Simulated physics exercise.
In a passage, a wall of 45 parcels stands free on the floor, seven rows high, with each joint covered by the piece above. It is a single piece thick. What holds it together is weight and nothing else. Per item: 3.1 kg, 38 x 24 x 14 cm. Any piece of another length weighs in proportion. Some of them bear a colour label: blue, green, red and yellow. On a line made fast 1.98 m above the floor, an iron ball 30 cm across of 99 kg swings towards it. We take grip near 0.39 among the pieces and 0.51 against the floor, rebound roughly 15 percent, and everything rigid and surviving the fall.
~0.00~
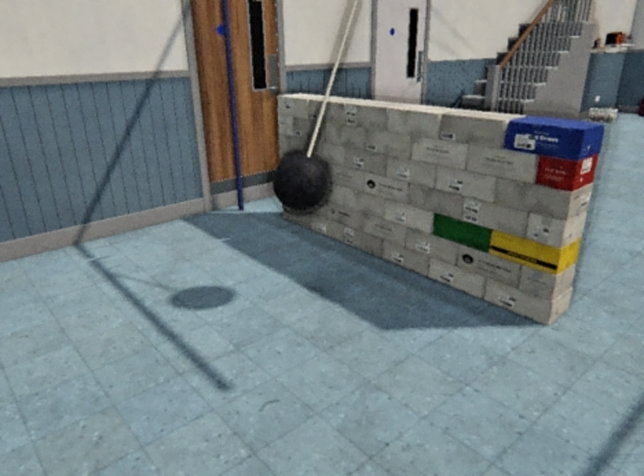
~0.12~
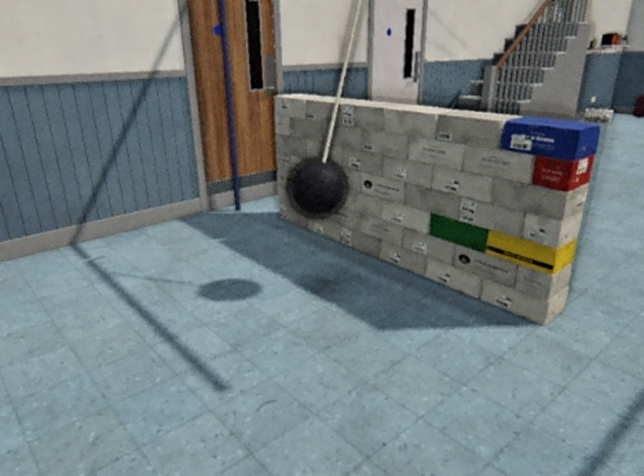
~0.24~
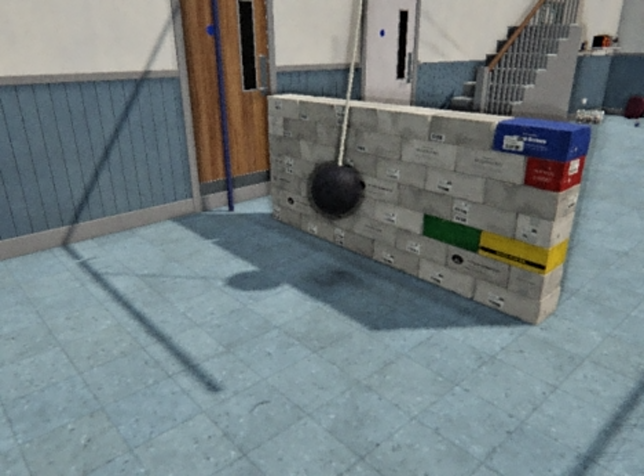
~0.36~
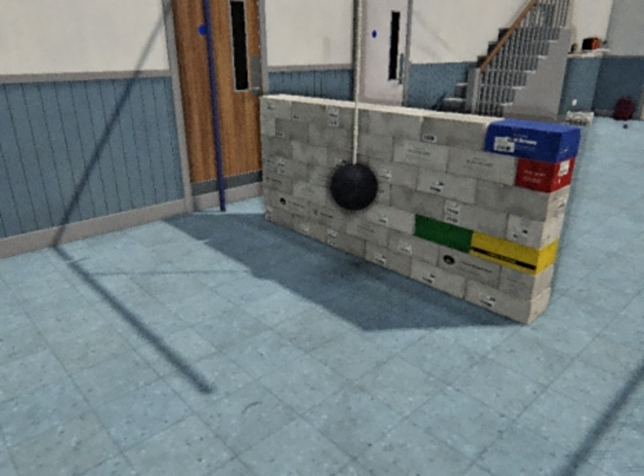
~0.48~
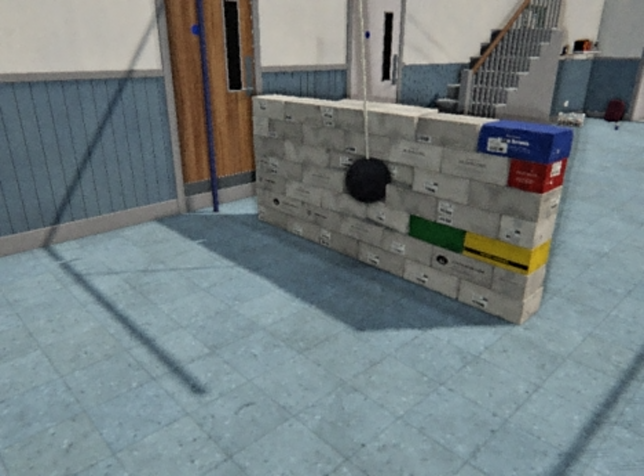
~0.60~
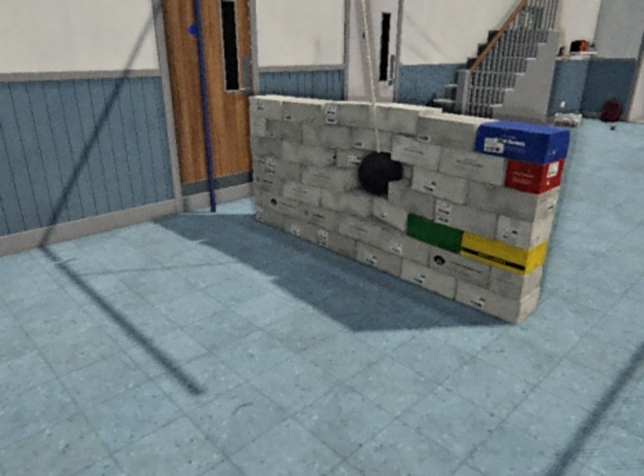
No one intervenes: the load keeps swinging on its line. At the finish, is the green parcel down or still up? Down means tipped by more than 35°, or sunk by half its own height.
It is still up.
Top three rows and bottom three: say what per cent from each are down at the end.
Top 40 per cent versus bottom 0 per cent.
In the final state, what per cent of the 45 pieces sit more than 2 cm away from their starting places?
35 % shifted.
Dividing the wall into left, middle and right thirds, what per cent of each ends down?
Per cent by third - left: 10; middle: 50; right: 0.
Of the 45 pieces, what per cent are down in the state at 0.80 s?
By that time it is 0 percent.
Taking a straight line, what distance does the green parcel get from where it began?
I'd say close to 0 cm away from its start.
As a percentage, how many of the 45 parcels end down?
20%.
Around 0.80 s, line 19° past plumb; 1 of the 45 parcels down; green parcel unmoved.
Around 1.12 s, line 18° past plumb; 6 of the 45 parcels down; green parcel unmoved.
Around 1.52 s, line plumb; 8 of the 45 parcels down; green parcel unmoved.
Finally (2.2 s), line 20° before plumb; 8 of the 45 parcels down; green parcel unmoved; blue parcel unmoved; red parcel unmoved. Seen by the last camera, middles, green parcel near (443, 229), blue parcel near (521, 141).
